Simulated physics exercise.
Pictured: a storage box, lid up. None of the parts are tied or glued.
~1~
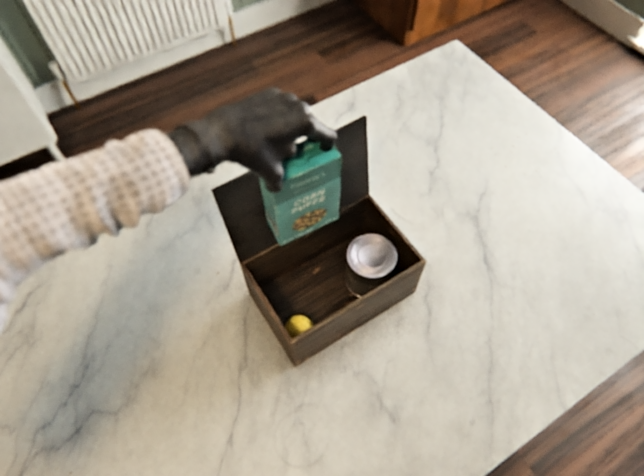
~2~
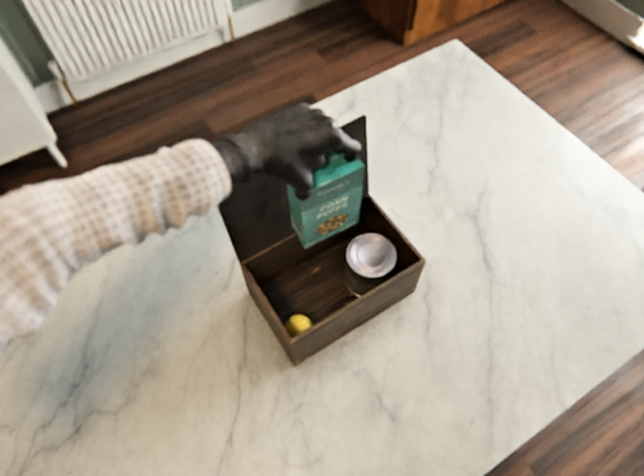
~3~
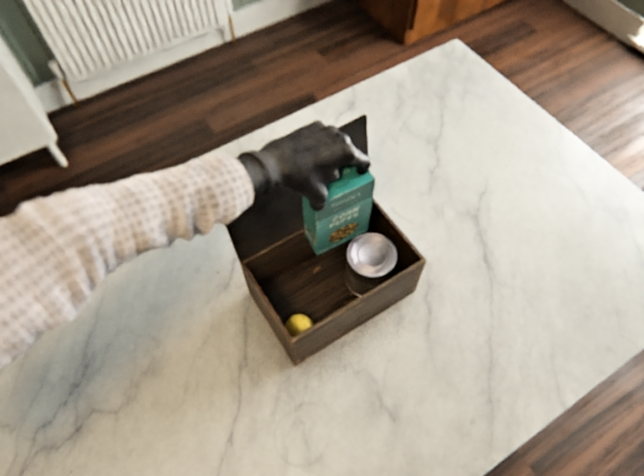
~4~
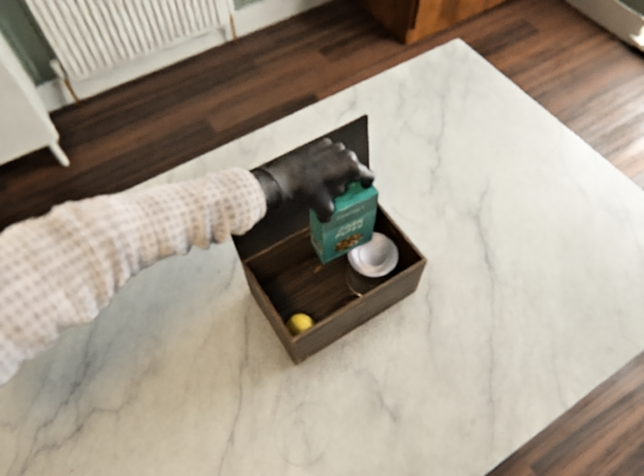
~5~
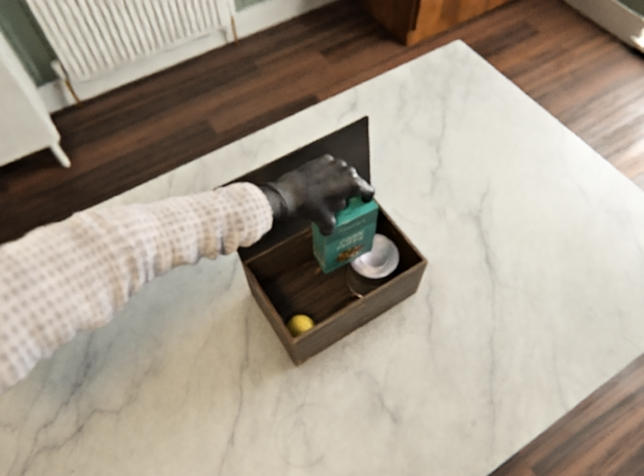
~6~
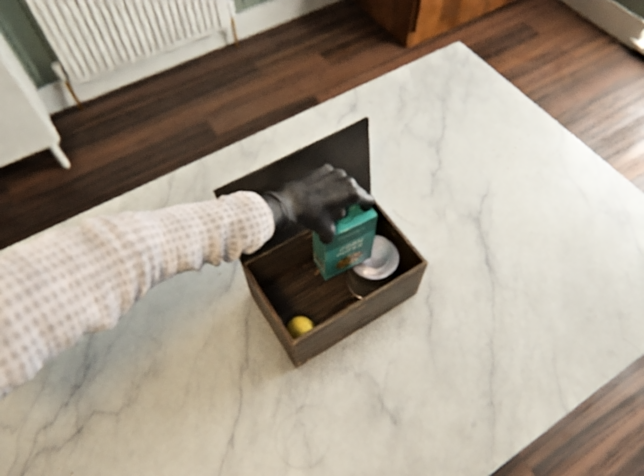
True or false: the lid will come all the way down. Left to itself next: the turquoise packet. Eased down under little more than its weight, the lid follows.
True.
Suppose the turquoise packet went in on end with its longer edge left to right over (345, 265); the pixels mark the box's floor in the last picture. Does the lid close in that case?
The lid goes all the way down.
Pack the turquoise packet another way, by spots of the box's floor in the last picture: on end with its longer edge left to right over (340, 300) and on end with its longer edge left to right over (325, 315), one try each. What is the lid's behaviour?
Case one: Lid down; case two: Lid left up.
Then, 1.00 s after the last picture, lid starting down; turquoise packet on its side near (304, 280).
Then, 1.80 s after the last picture, lid 44° above the rim; turquoise packet on its side near (304, 280).
At rest, lid shut; tipped over in the box, turquoise packet; the other 2 in place. Seen from the same camera at the end, turquoise packet near (304, 280).
